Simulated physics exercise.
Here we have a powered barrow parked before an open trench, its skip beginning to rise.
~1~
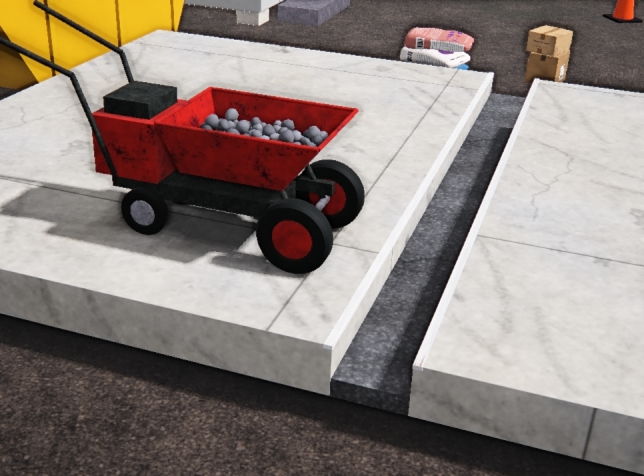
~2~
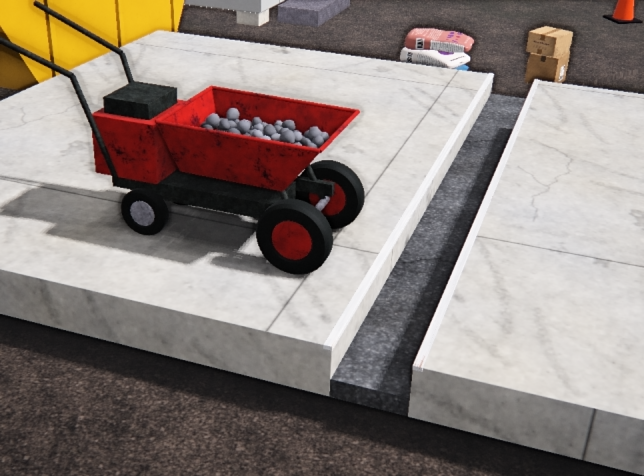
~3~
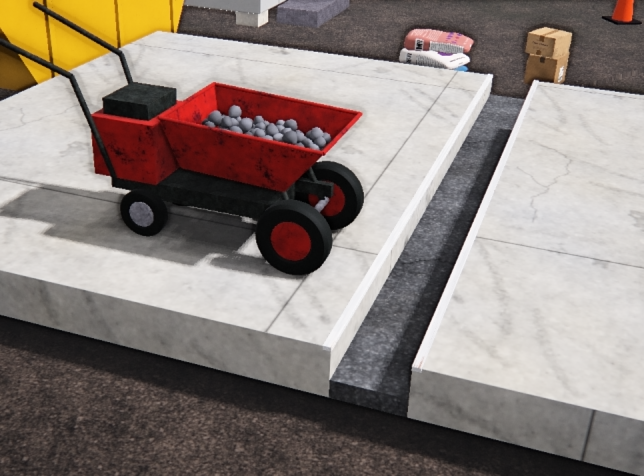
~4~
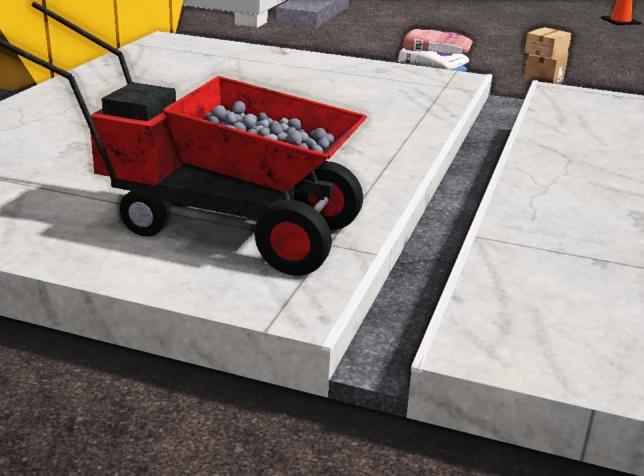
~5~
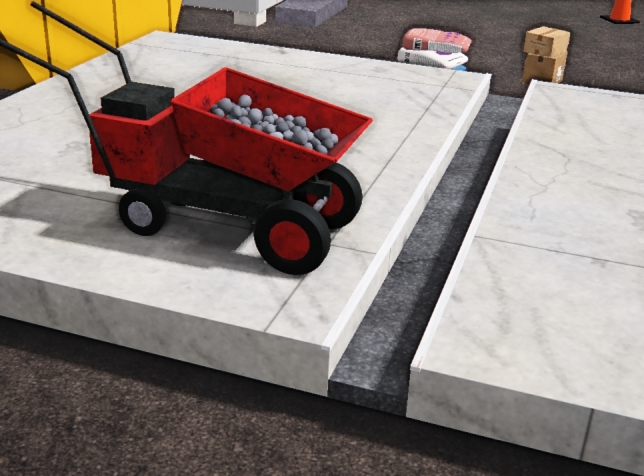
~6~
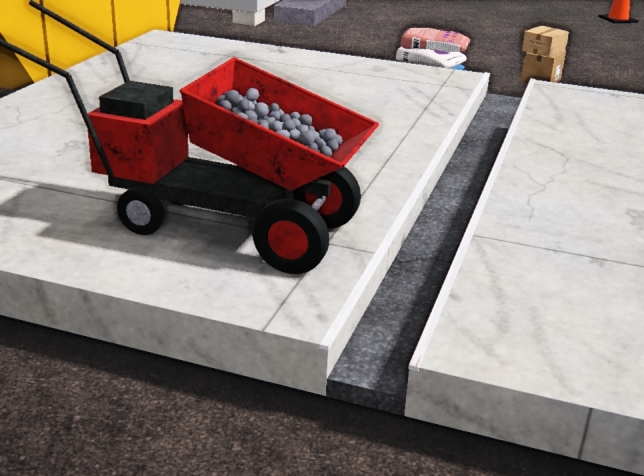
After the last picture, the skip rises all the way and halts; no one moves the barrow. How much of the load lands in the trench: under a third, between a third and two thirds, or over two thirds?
Watching it, what goes in is in excess of two thirds of the load.
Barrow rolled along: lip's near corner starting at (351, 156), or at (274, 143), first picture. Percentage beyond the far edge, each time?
The first gives close to 60 per cent and the second 0 per cent.
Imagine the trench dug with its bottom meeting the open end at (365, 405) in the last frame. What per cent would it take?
Something like 90 %.
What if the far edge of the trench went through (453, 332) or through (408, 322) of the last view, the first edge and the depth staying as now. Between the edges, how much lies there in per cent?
Near 100 % and 50 %.
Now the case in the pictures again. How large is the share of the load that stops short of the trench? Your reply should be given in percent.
Roughly 0 in a hundred.
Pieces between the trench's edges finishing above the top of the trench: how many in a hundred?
Roughly 0 in a hundred.
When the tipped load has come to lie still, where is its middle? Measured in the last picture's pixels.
Centre at rest, last view: Approx. (426, 285).
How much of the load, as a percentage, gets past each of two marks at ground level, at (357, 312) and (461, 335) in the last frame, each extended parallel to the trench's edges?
Roughly 100 and 10 percent.
Just after the last frame, skip tipped steeply; every one in the skip.
A moment on, skip tipped right over; the larger part in the skip; roughly a quarter in or heaped over the trench; just a few beyond it; just a few falling.
Further on, skip tipped right over; the larger part in or heaped over the trench; about a tenth beyond it.
When it is over, skip tipped right over; the larger part in or heaped over the trench; about a tenth beyond it.
